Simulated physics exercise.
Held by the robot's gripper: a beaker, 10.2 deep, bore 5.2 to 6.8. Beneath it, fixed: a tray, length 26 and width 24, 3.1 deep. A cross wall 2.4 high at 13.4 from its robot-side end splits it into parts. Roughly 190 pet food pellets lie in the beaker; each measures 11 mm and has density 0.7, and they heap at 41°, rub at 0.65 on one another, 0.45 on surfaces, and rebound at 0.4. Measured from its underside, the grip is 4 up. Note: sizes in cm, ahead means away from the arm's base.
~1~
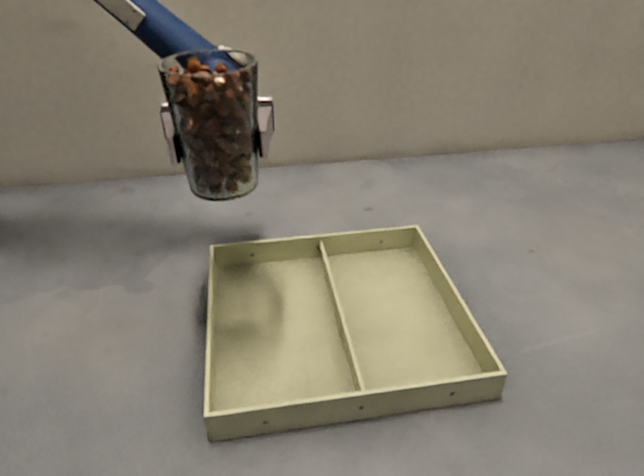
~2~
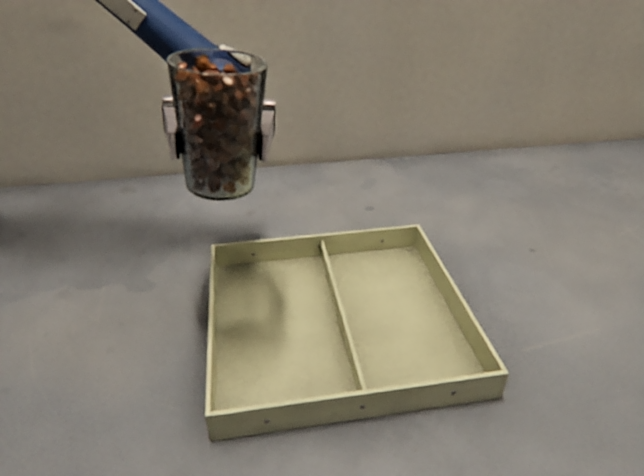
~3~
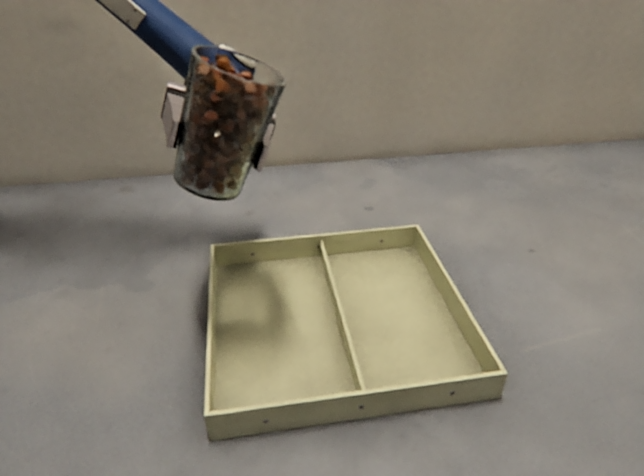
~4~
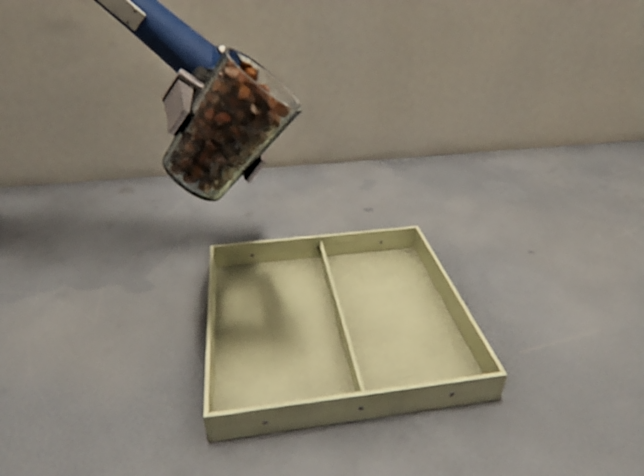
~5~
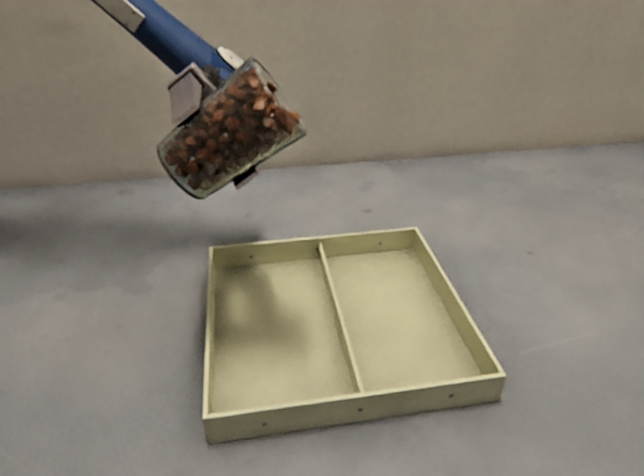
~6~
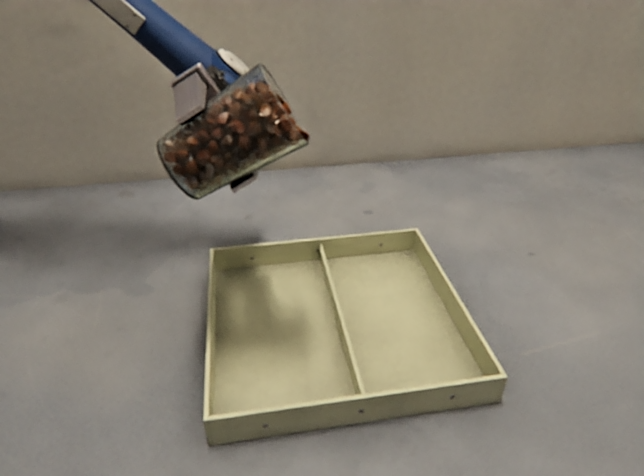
A blue robot arm held a clear beaker full of brown pellets above a pale, divided tray, then steadily tilted it over to the right while the pellets shifted toward its rim.
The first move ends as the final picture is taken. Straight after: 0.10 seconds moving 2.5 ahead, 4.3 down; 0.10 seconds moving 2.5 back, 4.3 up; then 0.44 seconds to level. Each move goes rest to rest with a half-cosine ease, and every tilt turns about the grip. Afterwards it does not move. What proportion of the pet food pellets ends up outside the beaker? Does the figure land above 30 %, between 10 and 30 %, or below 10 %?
The figure lands below 10 %.
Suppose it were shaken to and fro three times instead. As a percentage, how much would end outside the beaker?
Estimate for that case: 15 %.
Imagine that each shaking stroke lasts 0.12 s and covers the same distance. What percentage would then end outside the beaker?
Estimate for that case: 5 %.
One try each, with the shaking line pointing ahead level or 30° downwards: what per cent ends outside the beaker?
You'd get about 30 per cent with the first setting and about 10 per cent with the second.
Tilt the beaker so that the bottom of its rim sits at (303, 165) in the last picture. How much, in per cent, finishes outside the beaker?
My estimate is some 15 per cent.
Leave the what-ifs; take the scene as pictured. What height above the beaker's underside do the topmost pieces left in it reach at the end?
The top sits some 10.5 cm up.
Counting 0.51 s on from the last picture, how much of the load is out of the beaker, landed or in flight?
About 5 per cent by then.
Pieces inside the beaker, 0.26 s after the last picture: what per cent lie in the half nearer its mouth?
55 per cent.
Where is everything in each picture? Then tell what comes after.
In the first picture, beaker middle at (217, 130), level; upper third of the load around (209, 89), from x 175 to 250, top at y 65; 192 in the beaker.
In the second picture, beaker middle at (220, 129), tilted 6° forward; upper third of the load around (214, 88), from x 180 to 255, top at y 60.
In the third picture, beaker middle at (223, 129), tilted 21° forward; upper third of the load around (226, 91), from x 185 to 270, top at y 60.
In the fourth picture, beaker middle at (226, 132), tilted 40° forward; upper third of the load around (240, 98), from x 175 to 285, top at y 65.
In the fifth picture, beaker middle at (228, 136), tilted 55° forward; upper third of the load around (247, 107), from x 170 to 295, top at y 75.
In the sixth picture, beaker middle at (230, 139), tilted 61° forward; upper third of the load around (250, 112), from x 170 to 305, top at y 90; 192 in the beaker.
Then, 0.26 s later, tilted 59° forward, highest piece 27 above the table; 186 in the beaker, 1 in the far-side part, 5 in flight or on a rim.
Then, 0.51 s later, tilted 12° forward, highest piece 28 above the table; 184 in the beaker, 5 in the far-side part, 1 in the robot-side part, 2 in flight or on a rim.
Then, 0.84 s later, level, highest piece 29 above the table; 184 in the beaker, 5 in the far-side part, 2 on the table or floor, 1 in the robot-side part.
Then, 1.89 s later, level, highest piece 29 above the table; 184 in the beaker, 5 in the far-side part, 2 on the table or floor, 1 in the robot-side part.
At rest, 184 in the beaker, 5 in the far-side part, 2 on the table or floor, 1 in the robot-side part. That is 4 % outside the beaker.
